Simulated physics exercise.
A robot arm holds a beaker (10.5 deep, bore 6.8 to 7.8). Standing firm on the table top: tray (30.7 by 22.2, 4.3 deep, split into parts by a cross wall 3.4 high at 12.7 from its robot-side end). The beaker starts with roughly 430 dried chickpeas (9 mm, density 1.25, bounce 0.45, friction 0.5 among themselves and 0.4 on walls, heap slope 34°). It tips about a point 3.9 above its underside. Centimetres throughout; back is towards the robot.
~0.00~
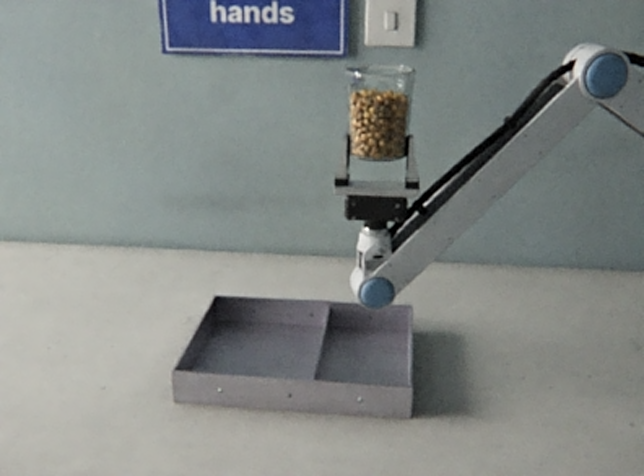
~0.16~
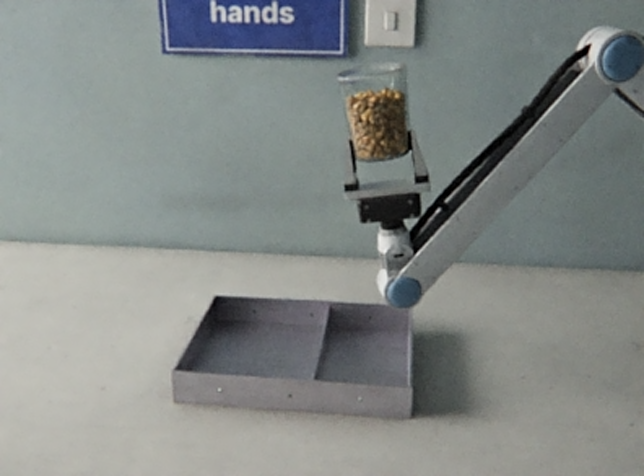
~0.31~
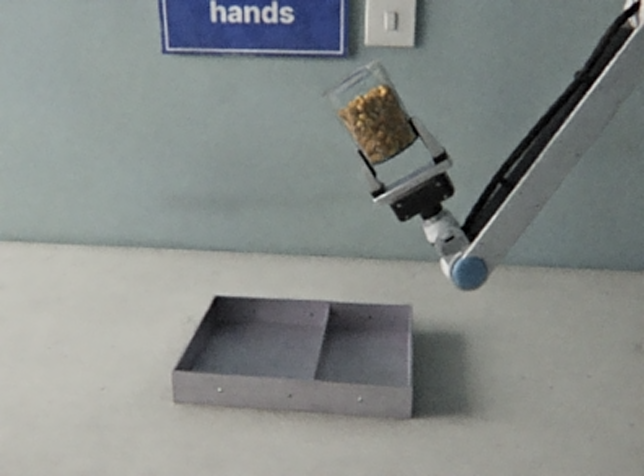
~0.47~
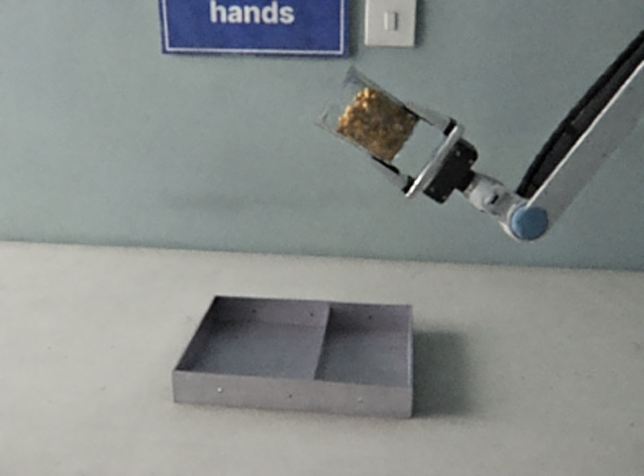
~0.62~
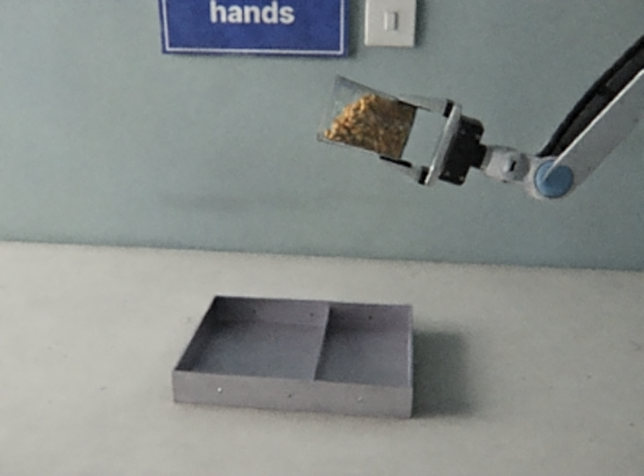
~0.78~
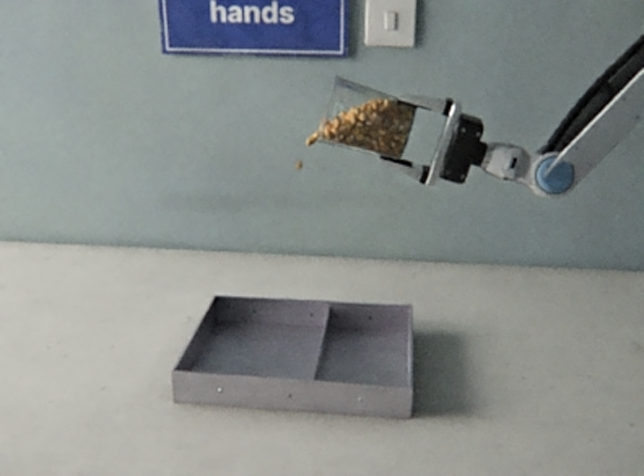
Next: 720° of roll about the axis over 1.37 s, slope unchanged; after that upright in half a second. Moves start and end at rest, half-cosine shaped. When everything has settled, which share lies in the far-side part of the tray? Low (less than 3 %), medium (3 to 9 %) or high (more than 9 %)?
Share in the far-side part of the tray: High (more than 9 %).
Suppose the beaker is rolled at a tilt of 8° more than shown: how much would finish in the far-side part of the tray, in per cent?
It would be near 50 per cent.
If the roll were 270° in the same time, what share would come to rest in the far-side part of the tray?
Then about 20 per cent.
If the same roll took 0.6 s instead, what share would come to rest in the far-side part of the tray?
It would be near 5 per cent.
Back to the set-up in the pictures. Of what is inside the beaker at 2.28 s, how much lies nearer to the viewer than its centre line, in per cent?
Roughly 60 per cent.
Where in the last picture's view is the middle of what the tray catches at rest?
Around (250, 363).
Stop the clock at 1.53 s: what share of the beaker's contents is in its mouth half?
Some 35 per cent.
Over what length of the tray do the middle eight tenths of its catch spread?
Roughly 14 cm.
After 1.53 s, tipped 75°, highest piece 39 above the table; 381 in the beaker, 35 in the far-side part, 18 in flight or on a rim.
After 2.28 s, tipped 64°, highest piece 38 above the table; 333 in the beaker, 94 in the far-side part, 2 in the robot-side part, 5 in flight or on a rim.
After 2.85 s, upright, highest piece 40 above the table; 330 in the beaker, 102 in the far-side part, 2 in the robot-side part.
After 3.55 s, upright, highest piece 40 above the table; 330 in the beaker, 102 in the far-side part, 2 in the robot-side part.
In the end, 330 in the beaker, 102 in the far-side part, 2 in the robot-side part. That is 24 % in the far-side part of the tray.
